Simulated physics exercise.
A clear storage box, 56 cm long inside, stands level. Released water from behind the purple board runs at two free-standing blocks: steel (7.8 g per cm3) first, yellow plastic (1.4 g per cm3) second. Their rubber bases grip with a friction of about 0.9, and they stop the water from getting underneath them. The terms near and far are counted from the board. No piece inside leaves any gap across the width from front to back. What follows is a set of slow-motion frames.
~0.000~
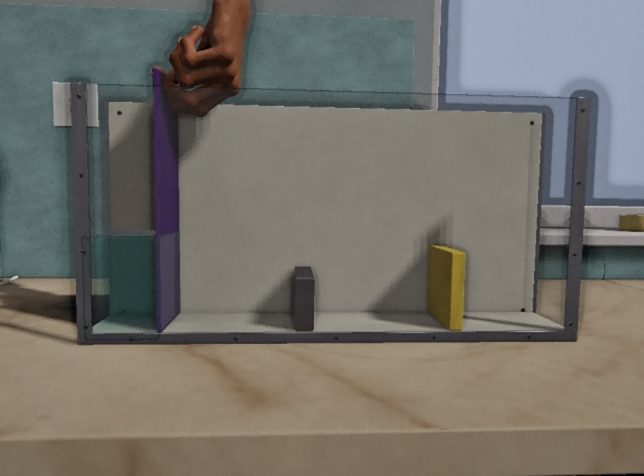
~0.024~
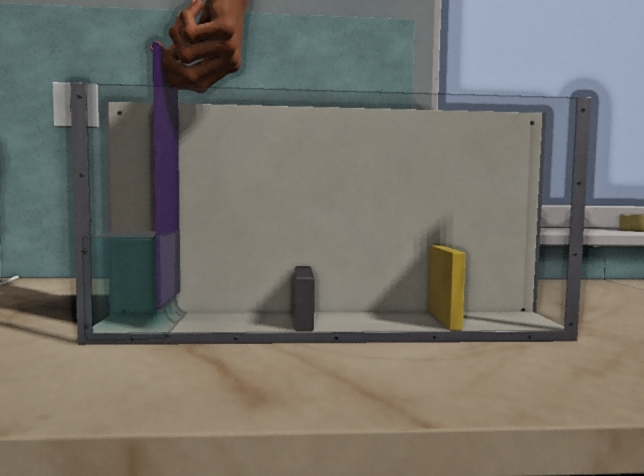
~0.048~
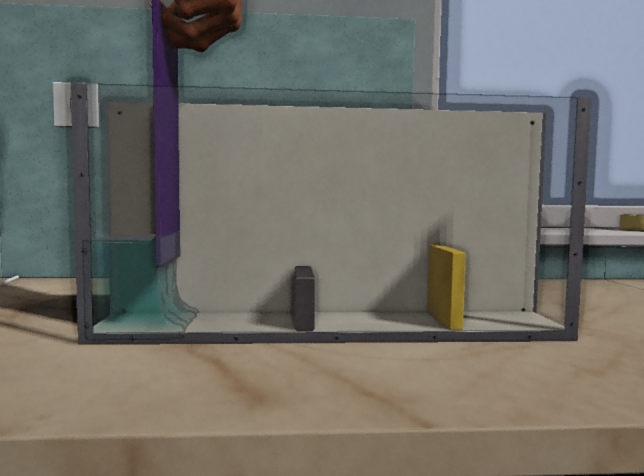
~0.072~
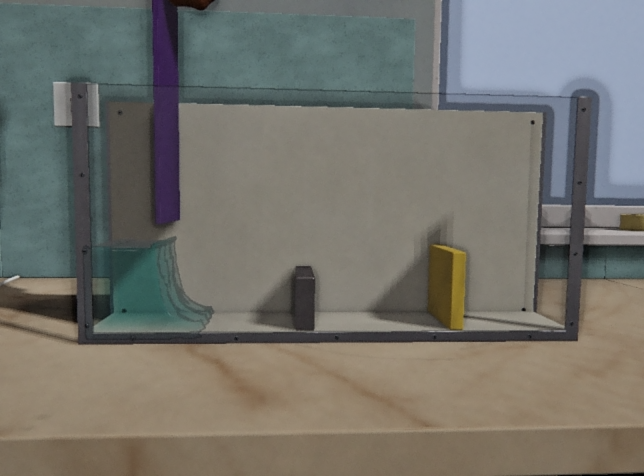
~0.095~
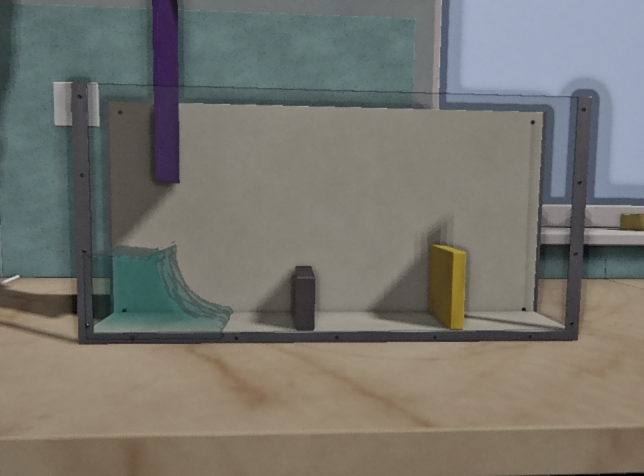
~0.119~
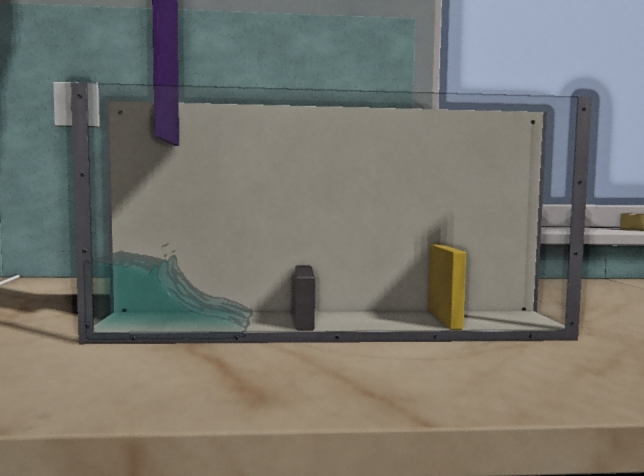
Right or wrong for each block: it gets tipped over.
Near one: Wrong; far one: Wrong.
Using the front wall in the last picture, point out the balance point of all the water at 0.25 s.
Near (201, 311).
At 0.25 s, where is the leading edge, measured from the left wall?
About 24 cm.
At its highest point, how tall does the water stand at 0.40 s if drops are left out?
Roughly 20.0 cm up.
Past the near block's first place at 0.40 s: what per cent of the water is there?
Share: Some 2 per cent.
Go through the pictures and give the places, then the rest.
The water tops out at (97, 238) by the left wall; its leading edge has got to (156, 331); the board ends at (159, 331); the near block's top is at (305, 281); the far block's top is at (459, 257), in the first frame.
The water tops out at (97, 239) by the left wall; its leading edge has got to (167, 330); the board ends at (159, 307), in the second frame.
The water tops out at (98, 243) by the left wall; its leading edge has got to (181, 330); the board ends at (158, 265), in the third frame.
The water tops out at (98, 249) by the left wall; its leading edge has got to (199, 330); the board ends at (158, 223), in the fourth frame.
The water tops out at (98, 257) by the left wall; its leading edge has got to (221, 330); the board ends at (157, 179), in the fifth frame.
The water tops out at (99, 264) by the left wall; its leading edge has got to (245, 329); the board is clear; the near block's top is at (306, 280); the far block's top is at (460, 256), in the sixth frame.
By 0.25 s the front has run 23 cm from the left wall, the near block is upright and the far block is upright.
By 0.40 s the near block is upright and the far block is upright.
By 0.65 s the near block is upright and the far block is upright.
At rest the near block is upright and the far block is upright; 0 per cent of the water is past where the far block first stood.
